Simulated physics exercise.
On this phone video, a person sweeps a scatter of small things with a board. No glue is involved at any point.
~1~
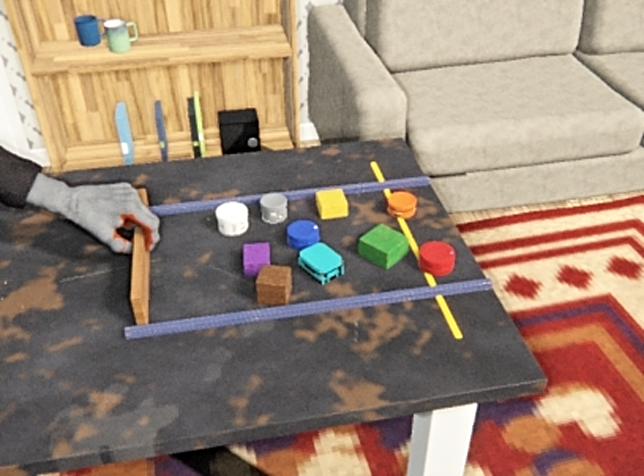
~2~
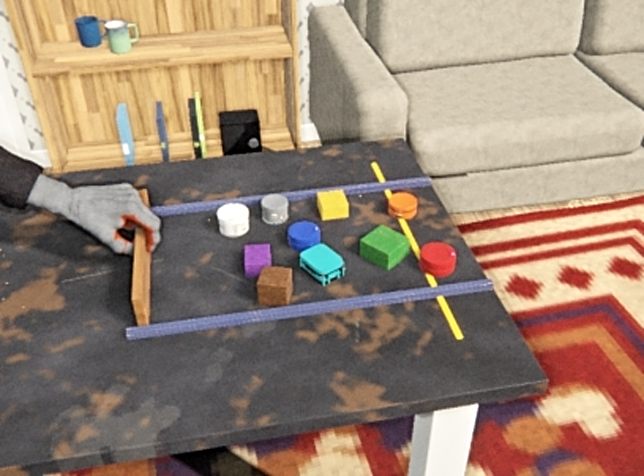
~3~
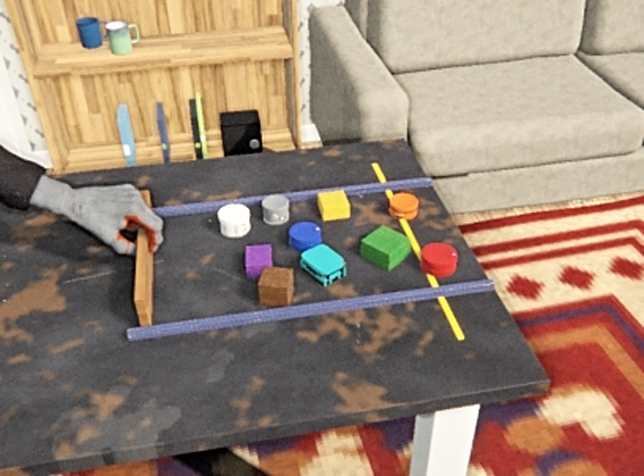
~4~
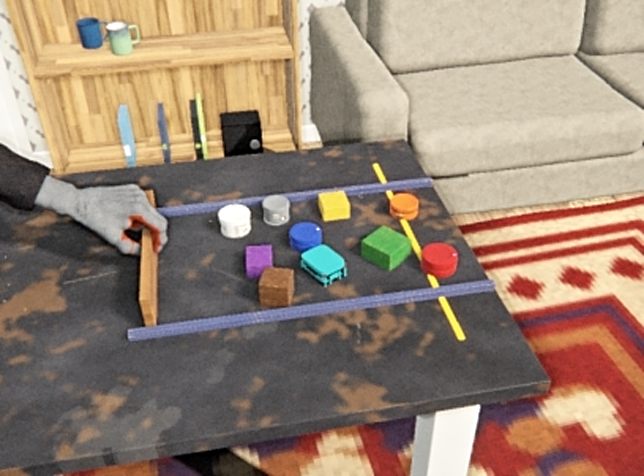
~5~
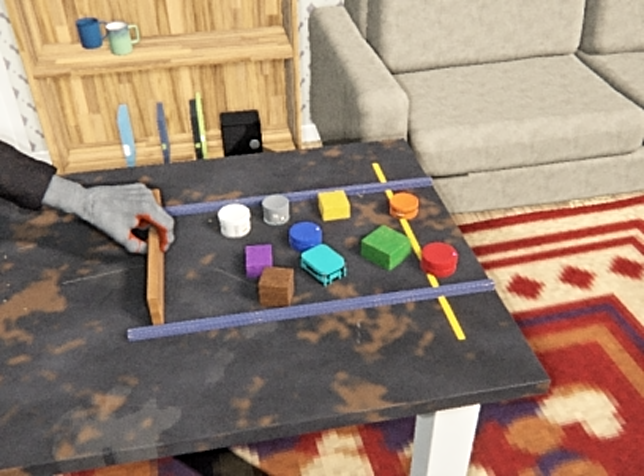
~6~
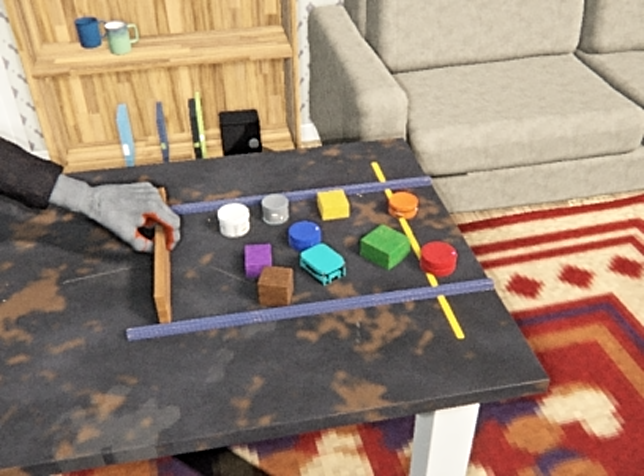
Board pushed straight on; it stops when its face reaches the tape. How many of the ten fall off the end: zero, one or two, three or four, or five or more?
All but one or two remain.
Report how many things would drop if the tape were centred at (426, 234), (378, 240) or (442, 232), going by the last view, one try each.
So, one try after another, the floor gets 5, then 0, then 5.
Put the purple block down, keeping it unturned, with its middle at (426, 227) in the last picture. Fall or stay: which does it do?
Purple block: Gone.
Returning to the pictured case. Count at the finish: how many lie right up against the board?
My count gives 5.
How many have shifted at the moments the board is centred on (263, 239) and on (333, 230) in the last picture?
First 4, then 8.
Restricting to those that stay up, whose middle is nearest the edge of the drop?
That's the green block.
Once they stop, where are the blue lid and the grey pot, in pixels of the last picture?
The blue lid stops around (421, 221); the grey pot around (403, 188).
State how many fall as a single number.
It comes to 1.
Soon after, none off yet; red lid at rest near (438, 259); orange tub at rest near (403, 206); green block at rest near (385, 247).
After that, none off yet; red lid at rest near (438, 259); orange tub at rest near (403, 206); green block displaced about its own width near (410, 241).
In the end, the number that fall off is one or two; gone, red lid.
